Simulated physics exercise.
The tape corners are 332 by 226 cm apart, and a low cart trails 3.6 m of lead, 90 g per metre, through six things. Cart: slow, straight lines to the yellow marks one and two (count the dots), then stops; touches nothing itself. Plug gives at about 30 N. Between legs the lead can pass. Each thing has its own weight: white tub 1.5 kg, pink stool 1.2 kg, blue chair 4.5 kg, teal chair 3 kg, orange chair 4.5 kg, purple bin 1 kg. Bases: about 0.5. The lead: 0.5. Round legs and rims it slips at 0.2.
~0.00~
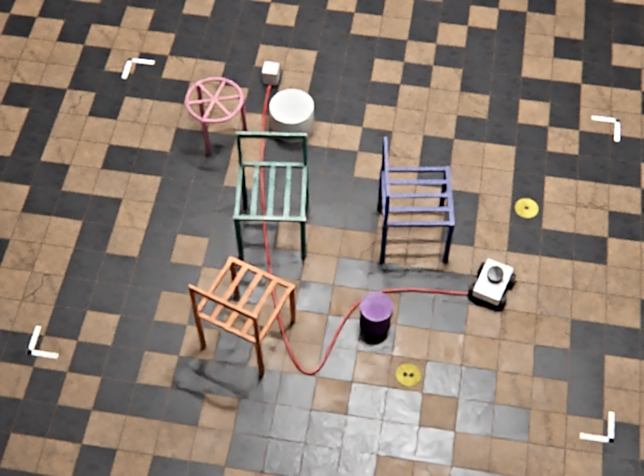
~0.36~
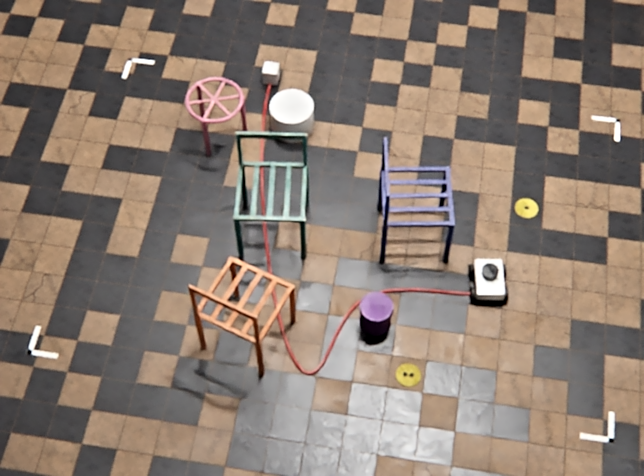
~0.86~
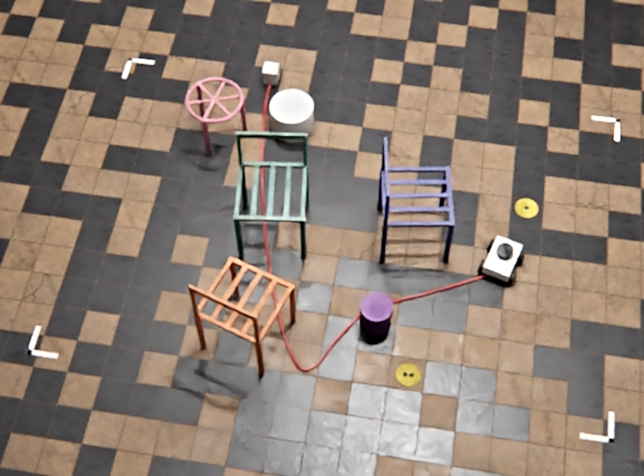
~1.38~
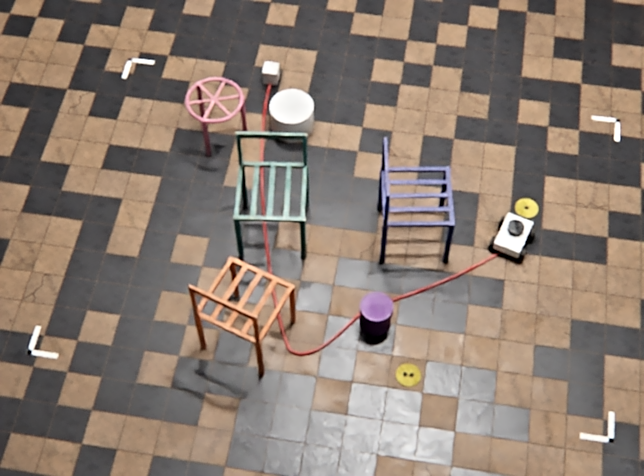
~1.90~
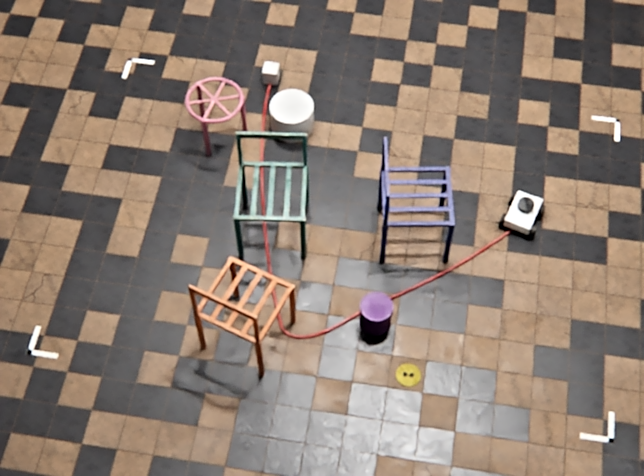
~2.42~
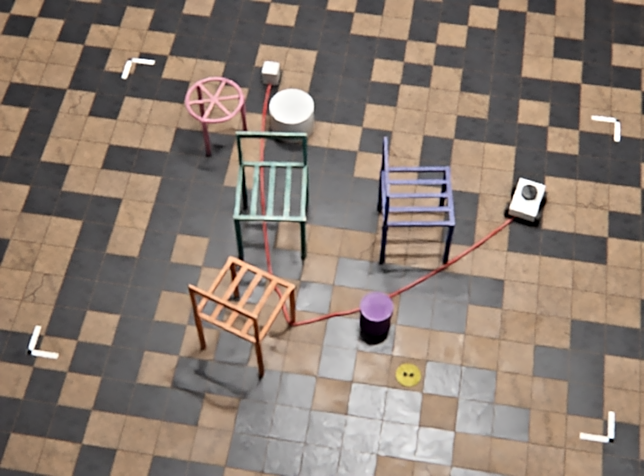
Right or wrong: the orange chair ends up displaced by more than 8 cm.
Wrong.
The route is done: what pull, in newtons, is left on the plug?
It ends up near 0 N.
At 3.4 s, cart at (494, 253), lead slack at the fixed end; nothing else has moved.
At 4.4 s, cart at (465, 294), lead slack at the fixed end; nothing else has moved.
At 5.4 s, cart at (434, 338), lead slack at the fixed end; nothing else has moved.
At 6.5 s, cart at (409, 374), lead slack at the fixed end; nothing else has moved.
At 6.9 s, cart at (409, 374), lead slack at the fixed end; orange chair 0 cm off its start at (244, 299).
